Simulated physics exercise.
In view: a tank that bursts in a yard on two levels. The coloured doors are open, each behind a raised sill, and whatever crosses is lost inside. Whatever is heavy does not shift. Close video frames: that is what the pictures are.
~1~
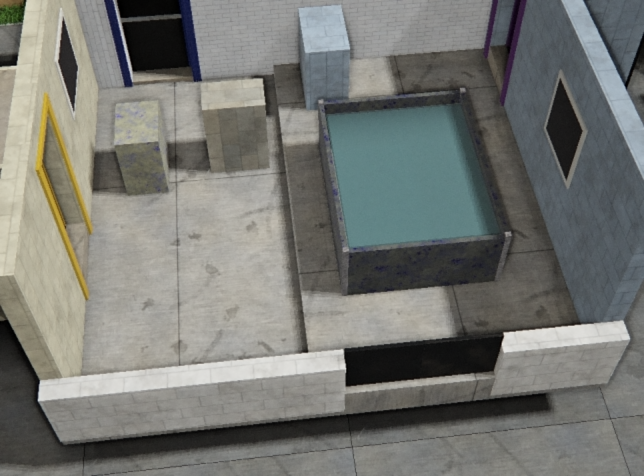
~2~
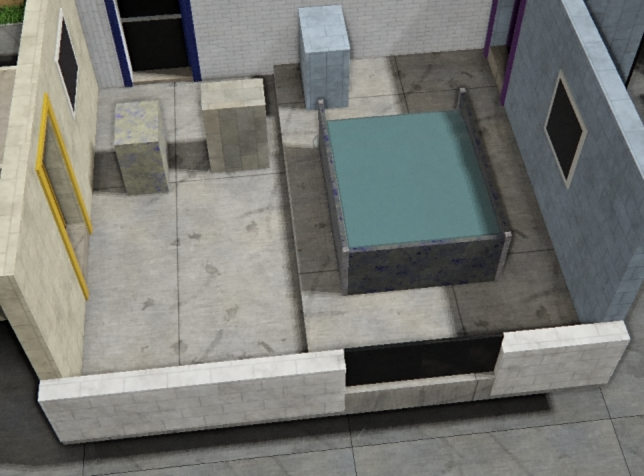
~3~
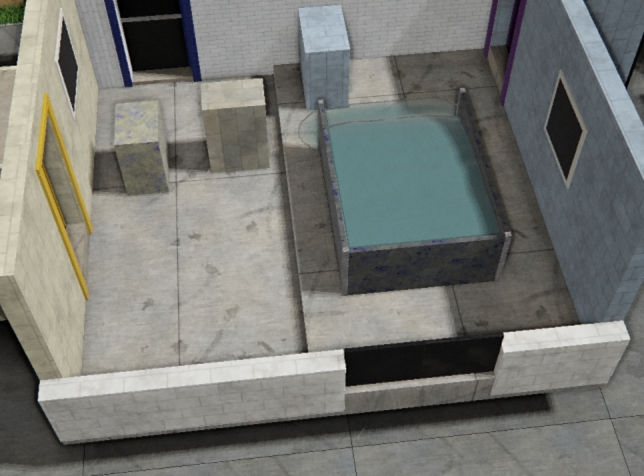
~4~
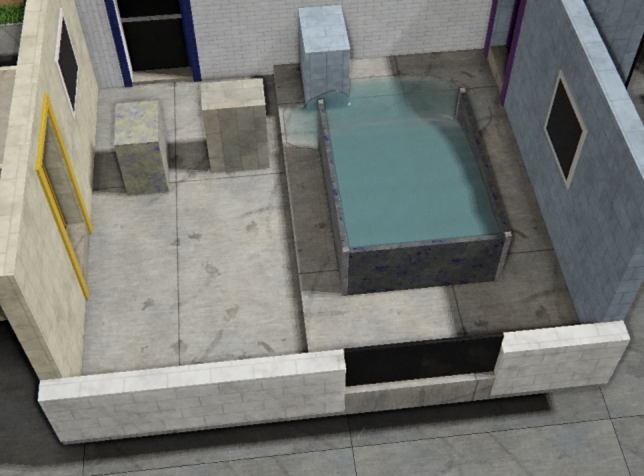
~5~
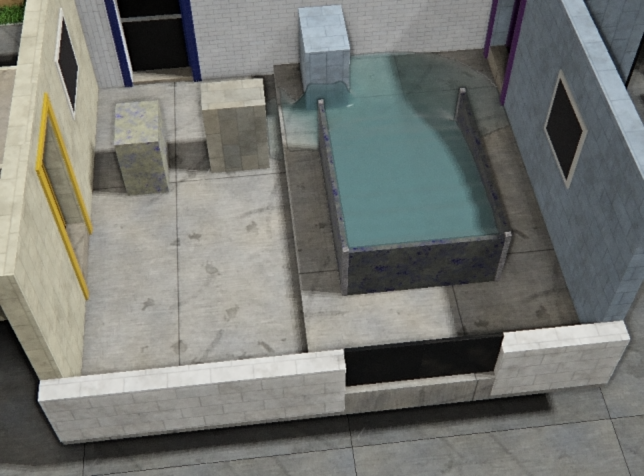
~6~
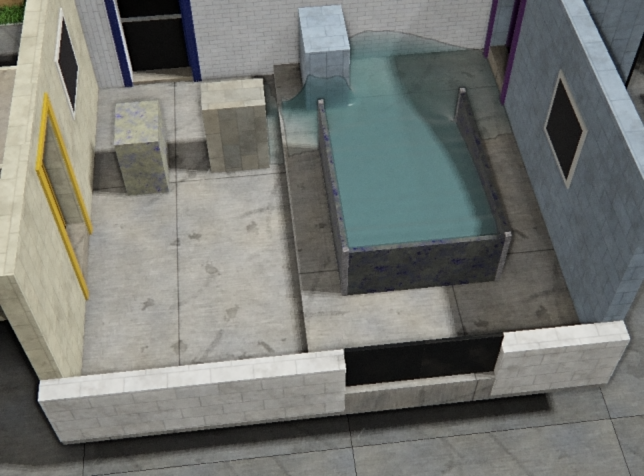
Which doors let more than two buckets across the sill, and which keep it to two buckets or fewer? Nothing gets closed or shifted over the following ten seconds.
The purple door tops two buckets; the blue door tops two buckets; the yellow door does not top two buckets.
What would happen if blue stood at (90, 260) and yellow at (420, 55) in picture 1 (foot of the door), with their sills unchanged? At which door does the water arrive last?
That's the blue one.
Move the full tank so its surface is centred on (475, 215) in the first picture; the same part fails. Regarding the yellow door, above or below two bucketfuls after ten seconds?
Taking them one at a time, the yellow door stays within the threshold.
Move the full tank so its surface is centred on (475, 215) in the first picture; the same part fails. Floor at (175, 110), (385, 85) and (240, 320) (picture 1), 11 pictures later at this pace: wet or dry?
As listed: Under water, wet, no water.
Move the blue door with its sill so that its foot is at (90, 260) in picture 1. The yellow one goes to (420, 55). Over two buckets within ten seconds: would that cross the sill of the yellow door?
Result - the yellow one exceeds the limit.
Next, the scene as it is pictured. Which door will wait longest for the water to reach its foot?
Last comes the yellow door.
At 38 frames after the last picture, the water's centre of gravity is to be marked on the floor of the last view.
That comes out near (344, 198).
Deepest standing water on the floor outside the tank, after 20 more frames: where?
I'd mark about pixel (587, 349).
A moment on, water covers 30 % of the floor; the purple door under two buckets in, the blue door wet at the sill, nothing in, the yellow door not reached.
Next, water covers 45 % of the floor; the purple door over two buckets in, the blue door under two buckets in, the yellow door not reached.
Then, water covers 70 % of the floor; the purple door far over two buckets in, the blue door over two buckets in, the yellow door wet at the sill, nothing in.
Later, water covers 95 % of the floor; the purple door far over two buckets in, the blue door far over two buckets in, the yellow door wet at the sill, nothing in.
In the end, water covers 95 % of the floor; the purple door far over two buckets in, the blue door far over two buckets in, the yellow door wet at the sill, nothing in.
